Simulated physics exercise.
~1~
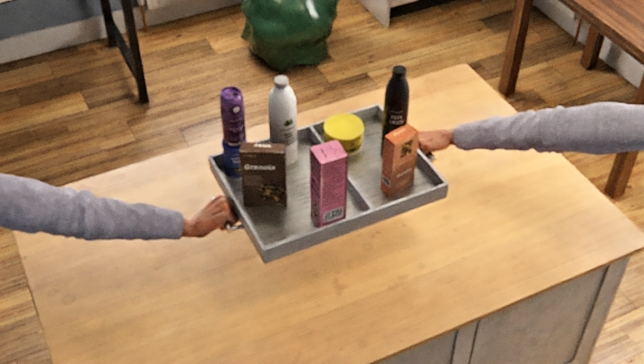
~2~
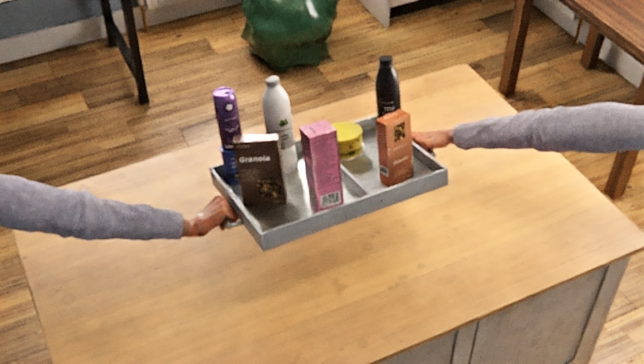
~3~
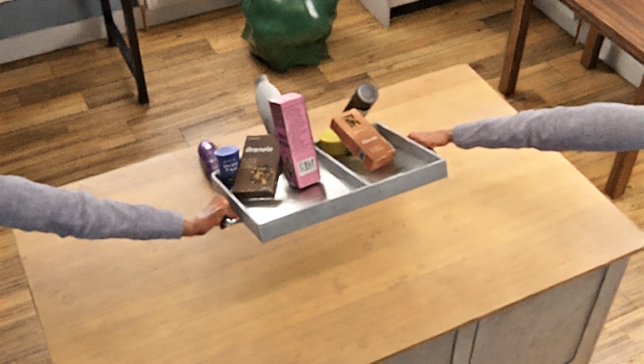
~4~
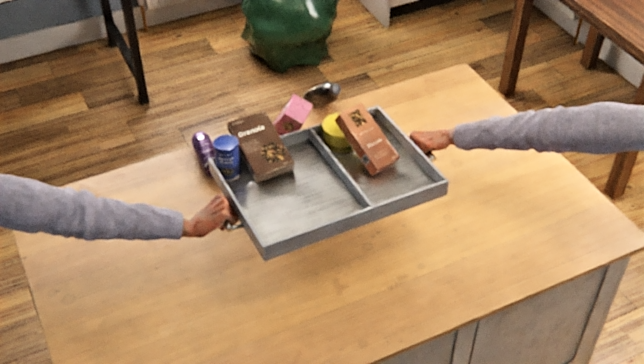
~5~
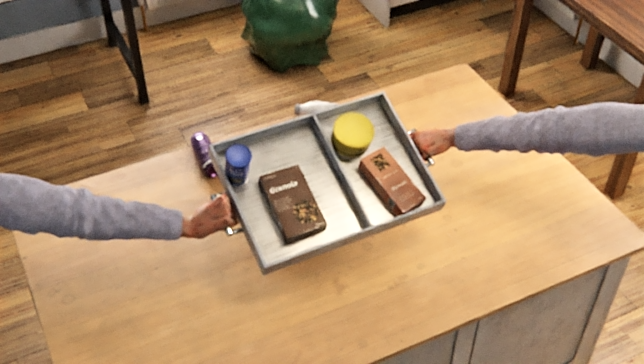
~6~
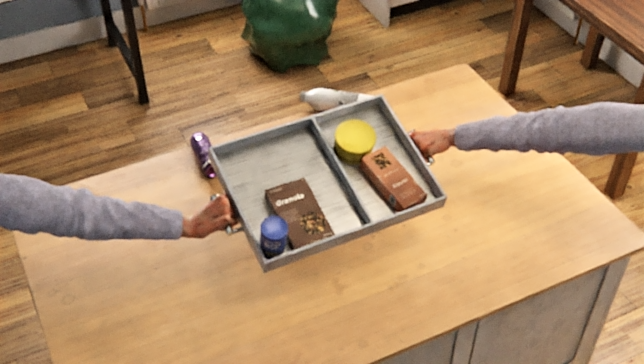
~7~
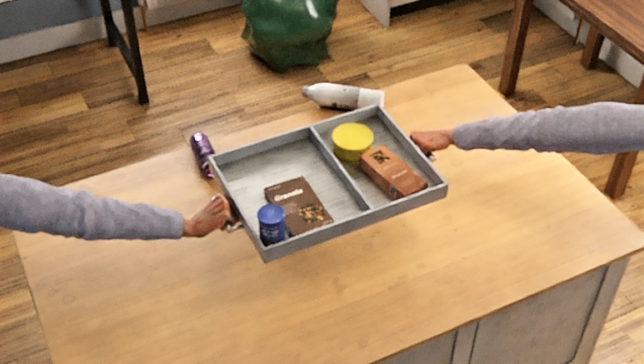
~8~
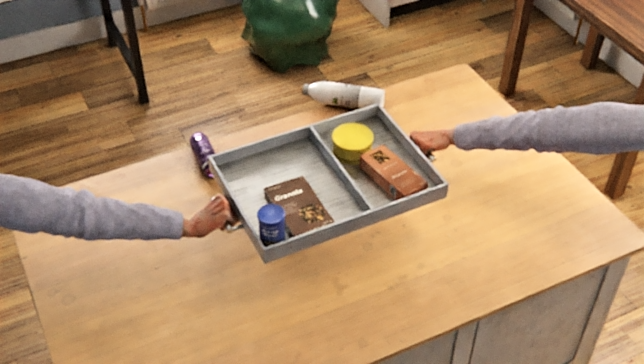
Above a wooden table, two hands tilt a loaded tray, toppling cartons and spilling bottles.
